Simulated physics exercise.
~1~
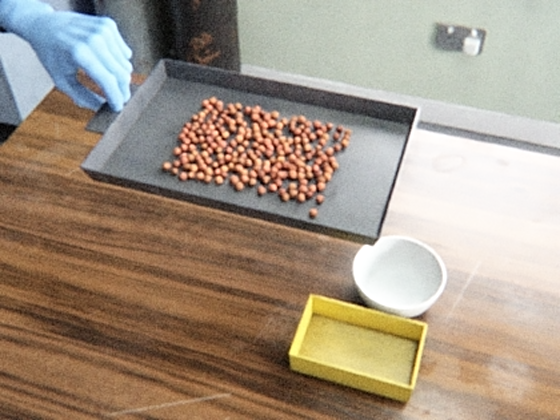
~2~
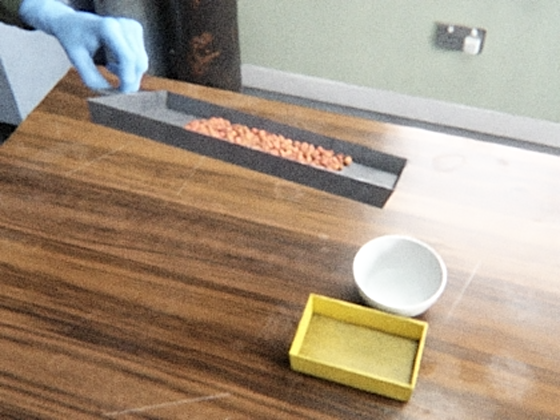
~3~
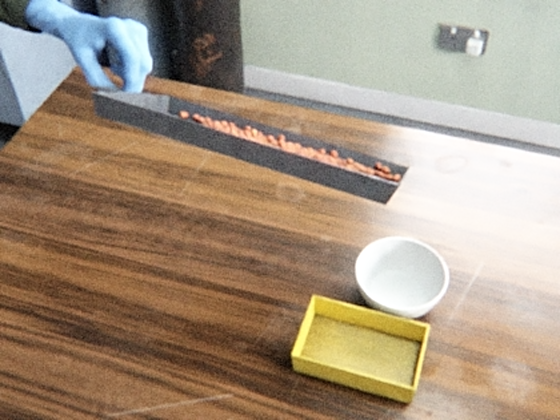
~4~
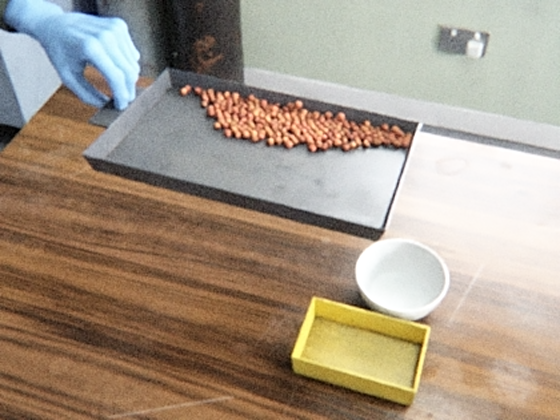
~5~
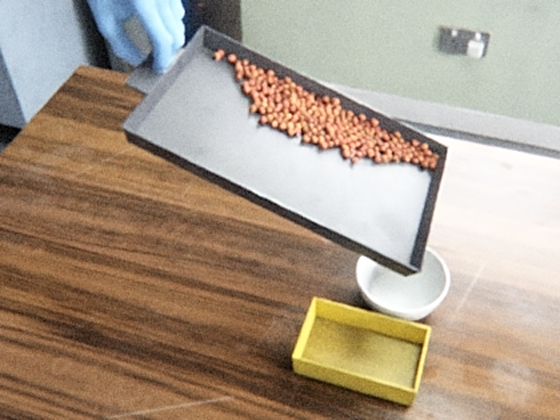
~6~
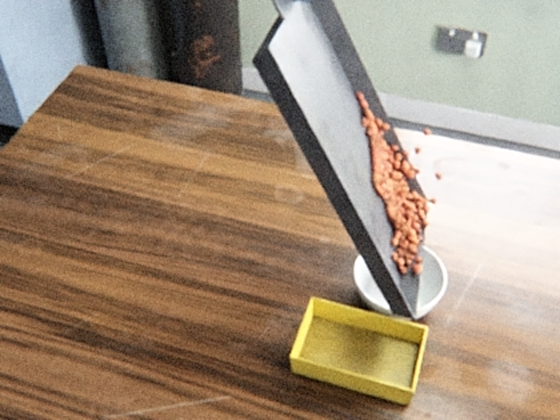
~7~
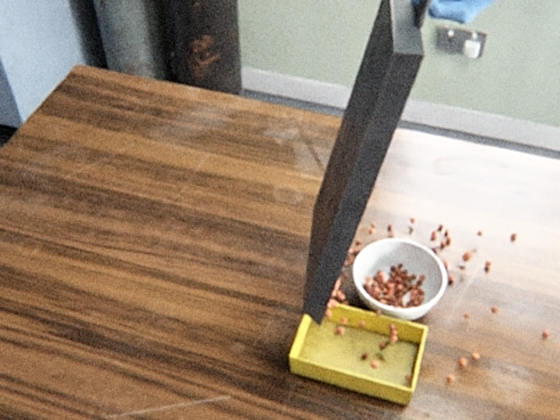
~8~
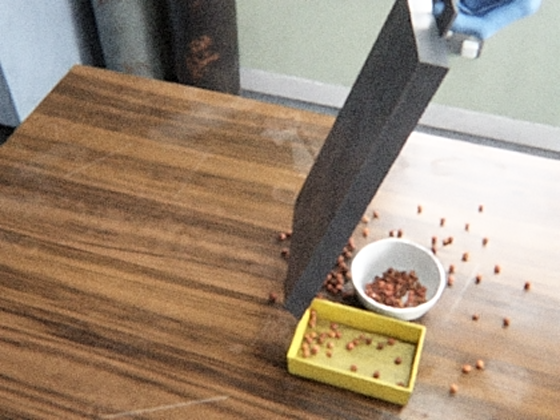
A dark tray of reddish-brown pellets, held by a blue-gloved hand, tilted, levelled, then moved right and tipped steeply, spilling them into a white bowl and a yellow tin, with many ending up scattered across the wooden table around them.
